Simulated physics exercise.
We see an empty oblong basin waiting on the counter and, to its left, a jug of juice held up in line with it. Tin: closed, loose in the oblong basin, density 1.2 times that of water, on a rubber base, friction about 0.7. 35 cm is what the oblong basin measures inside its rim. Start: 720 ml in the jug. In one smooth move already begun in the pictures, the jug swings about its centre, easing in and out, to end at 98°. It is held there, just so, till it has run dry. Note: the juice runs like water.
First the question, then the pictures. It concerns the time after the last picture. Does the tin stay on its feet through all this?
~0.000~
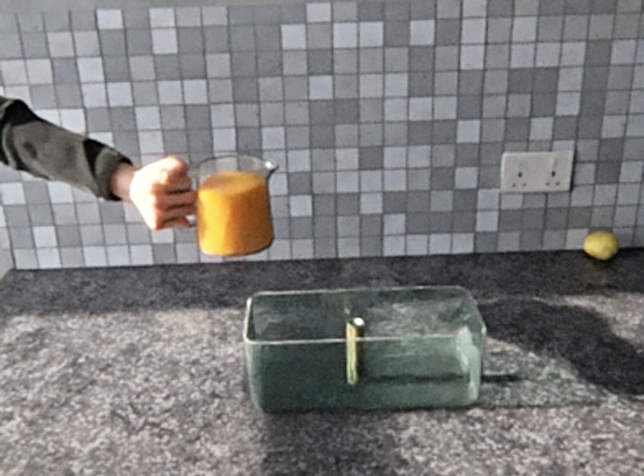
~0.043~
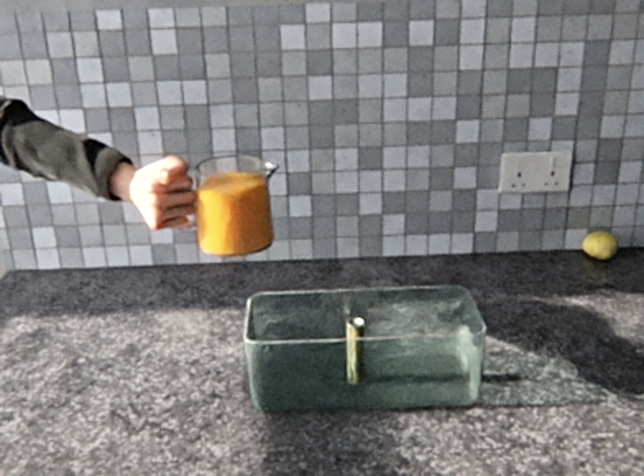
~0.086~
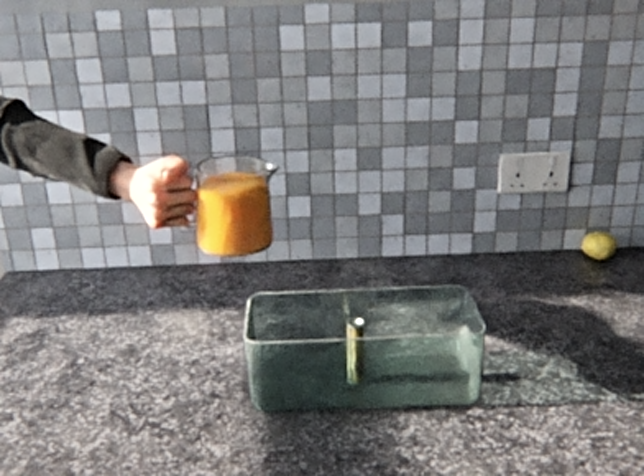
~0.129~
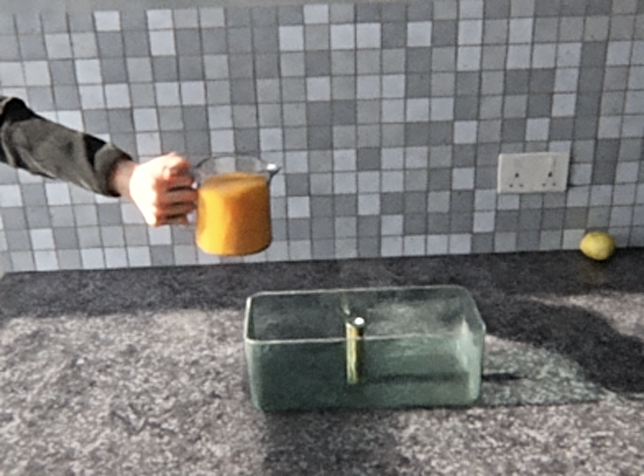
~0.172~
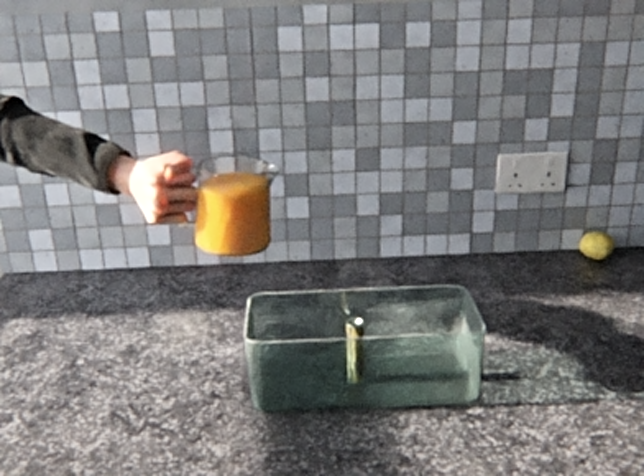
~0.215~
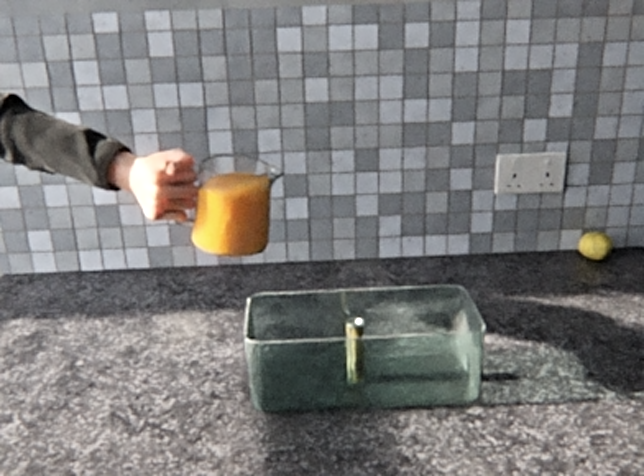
Looks to me like it can't hold out.
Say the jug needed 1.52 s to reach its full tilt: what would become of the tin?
Then the tin tumbles.
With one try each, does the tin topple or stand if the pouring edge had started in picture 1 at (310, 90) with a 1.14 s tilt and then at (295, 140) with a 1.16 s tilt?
Try 1: Still standing; try 2: Tipped over.
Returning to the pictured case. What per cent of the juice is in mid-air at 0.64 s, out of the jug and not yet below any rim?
Around 10 in a hundred.
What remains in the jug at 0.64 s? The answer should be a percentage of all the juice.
Still held: Roughly 90 % of the total.
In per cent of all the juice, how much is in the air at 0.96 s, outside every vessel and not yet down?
Close to 26 per cent.
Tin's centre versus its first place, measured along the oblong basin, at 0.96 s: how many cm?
Close to 4 cm.
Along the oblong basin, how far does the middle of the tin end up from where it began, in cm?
The tin's middle ends up about 9.0 cm along the basin.
By 0.64 s the tilt is 59° and 91 per cent is still to pour; the tin stands where it began.
By 0.96 s the tilt is 92° and 45 per cent is still to pour; the tin leans 50°.
By 1.28 s the tilt is 98° and 12 per cent is still to pour; the tin lies on its side.
By 1.64 s the tilt is 98° and 3 per cent is still to pour; the tin lies on its side.
At rest the tin lies on its side.
